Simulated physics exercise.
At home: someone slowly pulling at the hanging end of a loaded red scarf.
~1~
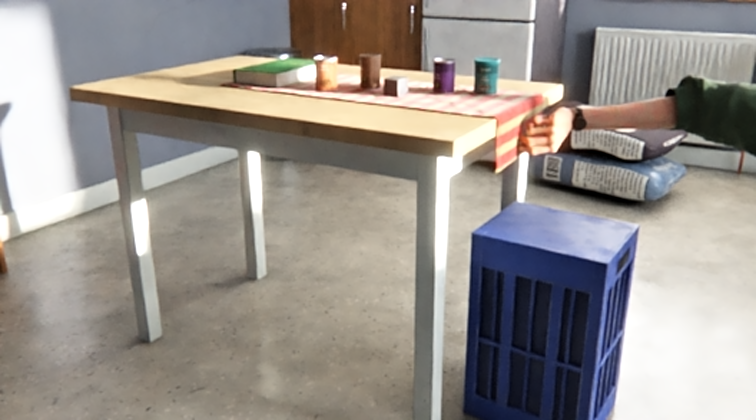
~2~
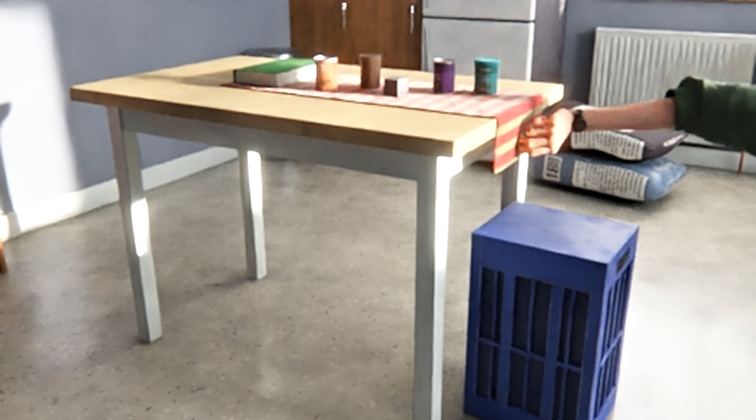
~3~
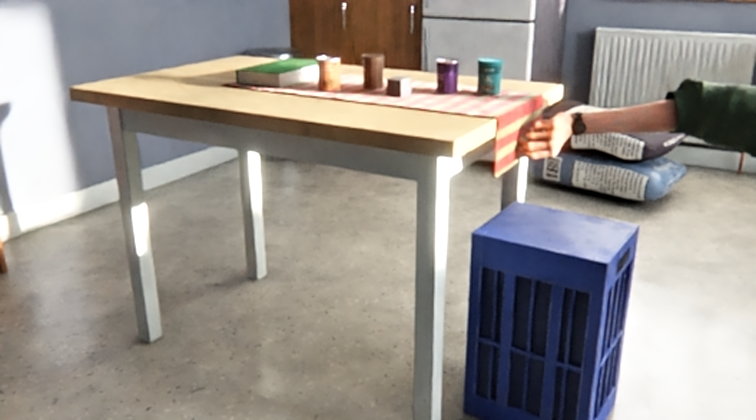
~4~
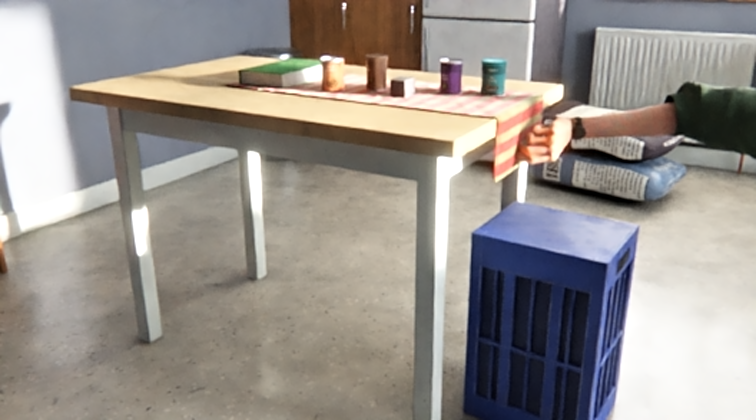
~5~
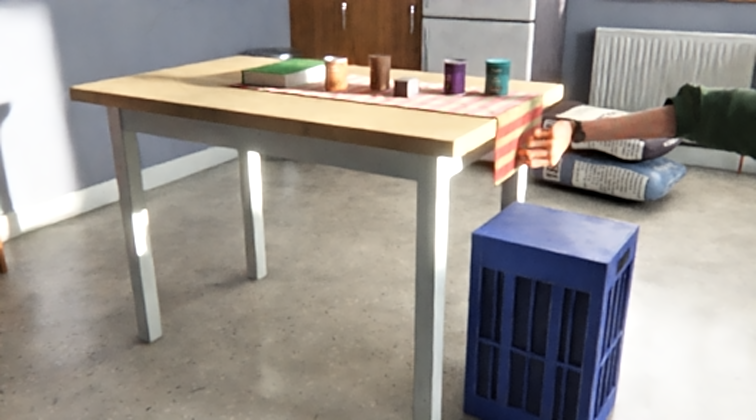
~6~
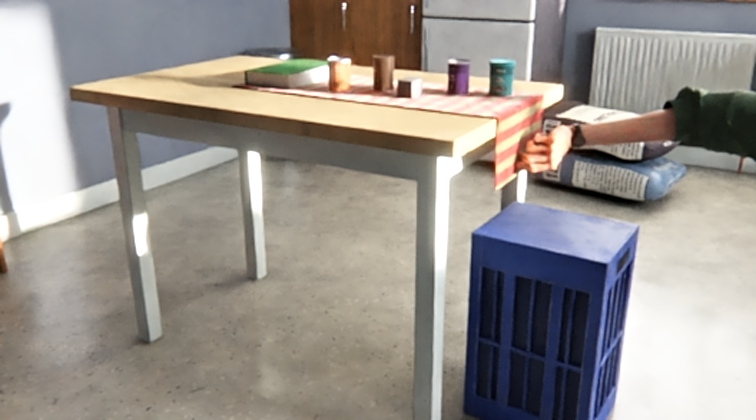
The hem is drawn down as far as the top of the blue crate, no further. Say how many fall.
Over the edge go one.
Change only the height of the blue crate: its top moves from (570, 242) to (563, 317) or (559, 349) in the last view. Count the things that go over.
In that case 3 and 4.
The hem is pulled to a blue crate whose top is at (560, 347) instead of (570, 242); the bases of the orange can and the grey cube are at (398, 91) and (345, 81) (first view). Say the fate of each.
The orange can comes down, the grey cube remains up.
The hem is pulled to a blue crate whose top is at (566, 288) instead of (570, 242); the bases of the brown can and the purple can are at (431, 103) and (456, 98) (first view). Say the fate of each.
The brown can drops off, the purple can tumbles off.
Soon after, hem near (517, 208); all still up.
After that, hem on the crate; turquoise can gone.
In the end, hem on the crate; turquoise can gone. The table loses one.
